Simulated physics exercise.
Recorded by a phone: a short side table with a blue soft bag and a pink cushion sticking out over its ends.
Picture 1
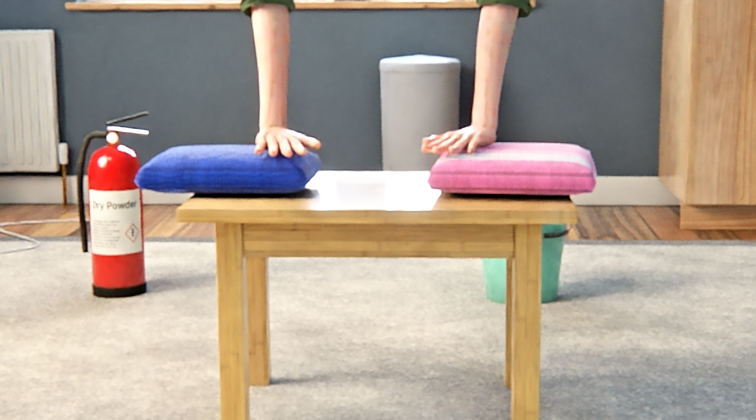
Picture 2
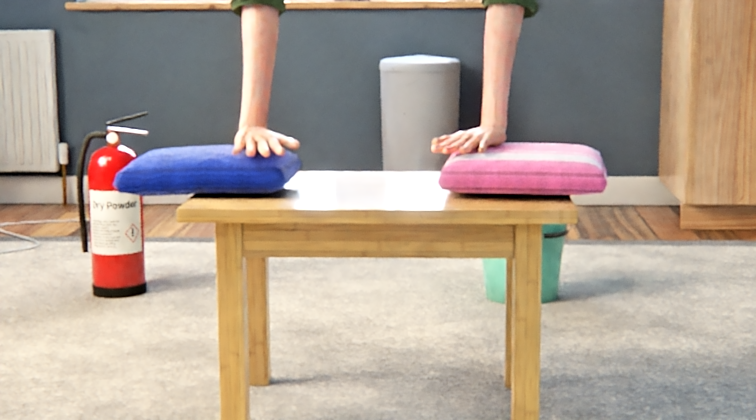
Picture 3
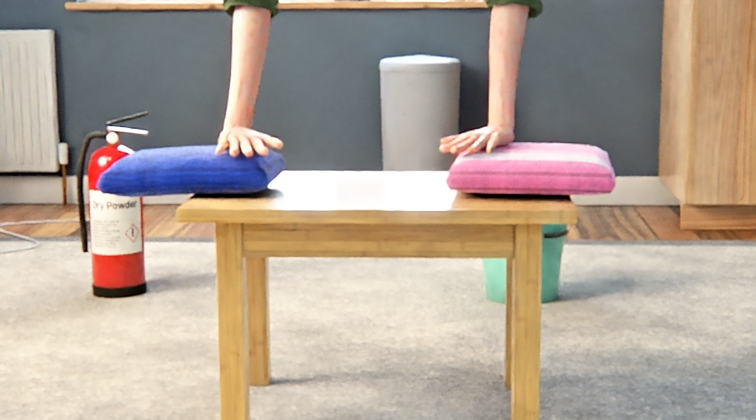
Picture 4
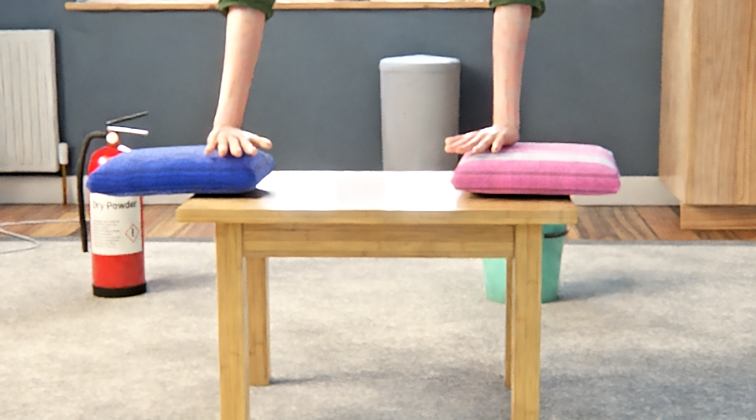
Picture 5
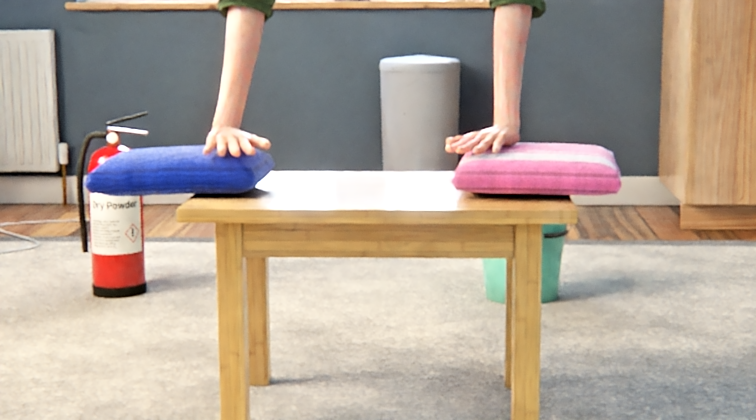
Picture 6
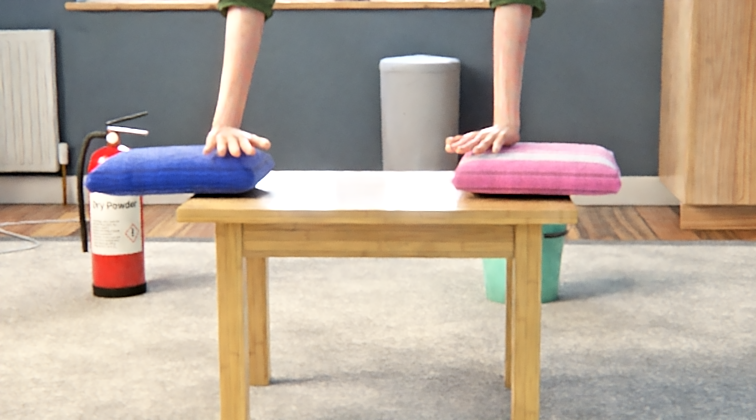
A person in green sleeves, seen level from the front in a carpeted room with grey walls, presses both hands down on a short wooden side table's two cushions. The soft blue one is at the left end near a red fire extinguisher, the pink one at the right, with grey and green bins behind. The hands slide both cushions slightly outward, the blue one farther, then stay still.
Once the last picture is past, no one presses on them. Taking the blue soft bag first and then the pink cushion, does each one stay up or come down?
In that order: The blue soft bag comes down; the pink cushion stays up.
Then, 0.38 s past the final frame, soft bag falling near (169, 221); cushion unmoved.
Then, 0.68 s past the final frame, soft bag falling near (84, 310); cushion unmoved.
When it is over, soft bag on the floor near (13, 373); cushion unmoved. The blue soft bag slumps off the end and the pink cushion remains on top.
